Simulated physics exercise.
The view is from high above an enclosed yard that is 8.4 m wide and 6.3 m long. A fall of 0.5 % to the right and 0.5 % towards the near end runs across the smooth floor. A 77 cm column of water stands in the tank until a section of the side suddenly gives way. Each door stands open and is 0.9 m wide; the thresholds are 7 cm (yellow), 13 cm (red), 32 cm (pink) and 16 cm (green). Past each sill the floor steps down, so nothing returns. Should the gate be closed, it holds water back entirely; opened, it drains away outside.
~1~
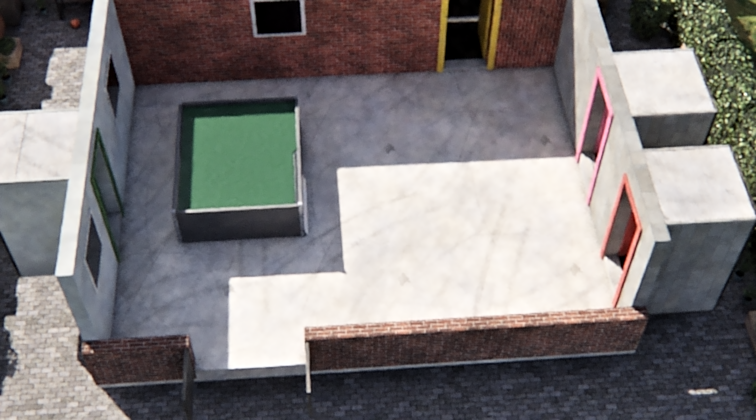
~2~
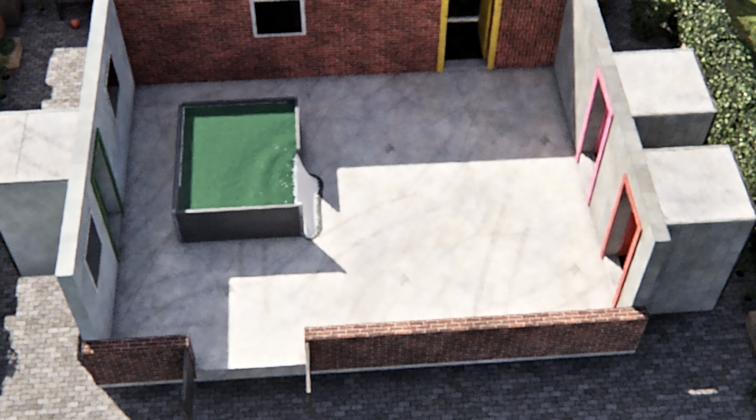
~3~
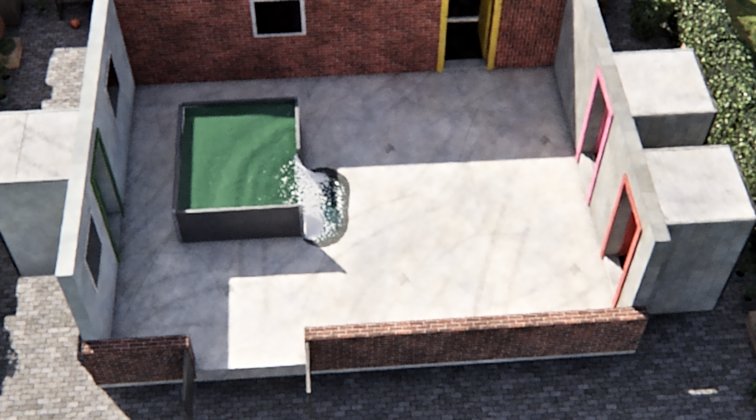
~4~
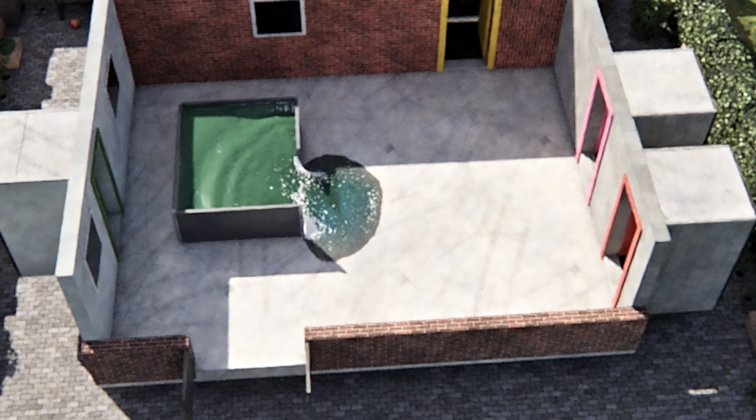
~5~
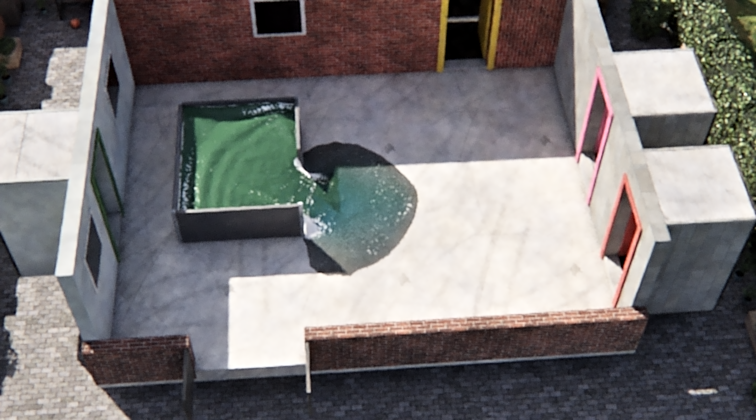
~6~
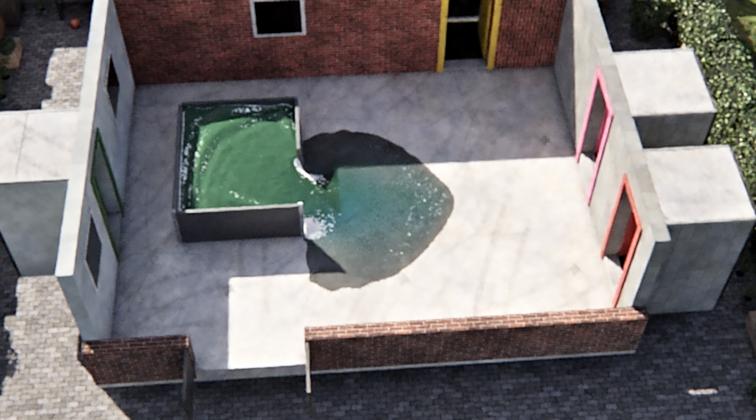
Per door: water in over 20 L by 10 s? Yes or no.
Yellow door yes, red door yes, pink door no, green door no.
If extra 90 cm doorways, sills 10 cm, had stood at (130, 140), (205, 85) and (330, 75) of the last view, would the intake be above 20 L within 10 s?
In turn: Under, below, below.
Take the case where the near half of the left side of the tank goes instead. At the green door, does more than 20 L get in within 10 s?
Measured against that limit, the green door goes beyond it.
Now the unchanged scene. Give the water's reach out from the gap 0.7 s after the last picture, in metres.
Around 5.2 metres.
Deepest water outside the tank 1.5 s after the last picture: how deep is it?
It gets to some 33 cm.
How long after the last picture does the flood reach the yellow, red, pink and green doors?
Arrival: Yellow 1.6 s, red 1.1 s, pink 0.7 s, green not within the 10 s.
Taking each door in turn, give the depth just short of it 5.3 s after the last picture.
In cm: Yellow 9, red 17, pink 17, green 0.
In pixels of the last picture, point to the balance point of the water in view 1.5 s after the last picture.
Around (336, 199).
Then, 0.7 s after the last picture water covers 40 % of the floor and is deepest (43 cm) near (314, 219); yellow door not reached, red door not reached, pink door 3 cm at the sill, 0 L in, green door not reached.
Then, 1.5 s after the last picture water covers 50 % of the floor and is deepest (33 cm) near (314, 211); yellow door not reached, red door 24 cm at the sill, 4 L in, pink door 26 cm at the sill, 0 L in, green door not reached.
Then, 2.8 s after the last picture water covers 55 % of the floor and is deepest (34 cm) near (555, 317); yellow door 5 cm at the sill, 0 L in, red door 31 cm at the sill, 81 L in, pink door 21 cm at the sill, 0 L in, green door not reached.
Then, 5.3 s after the last picture water covers 60 % of the floor and is deepest (20 cm) near (560, 160); yellow door 9 cm at the sill, 11 L in, red door 17 cm at the sill, 177 L in, pink door 17 cm at the sill, 0 L in, green door not reached.
Then, 9.3 s after the last picture water covers 90 % of the floor and is deepest (14 cm) near (440, 342); yellow door 11 cm at the sill, 50 L in, red door 12 cm at the sill, 187 L in, pink door 11 cm at the sill, 0 L in, green door not reached.
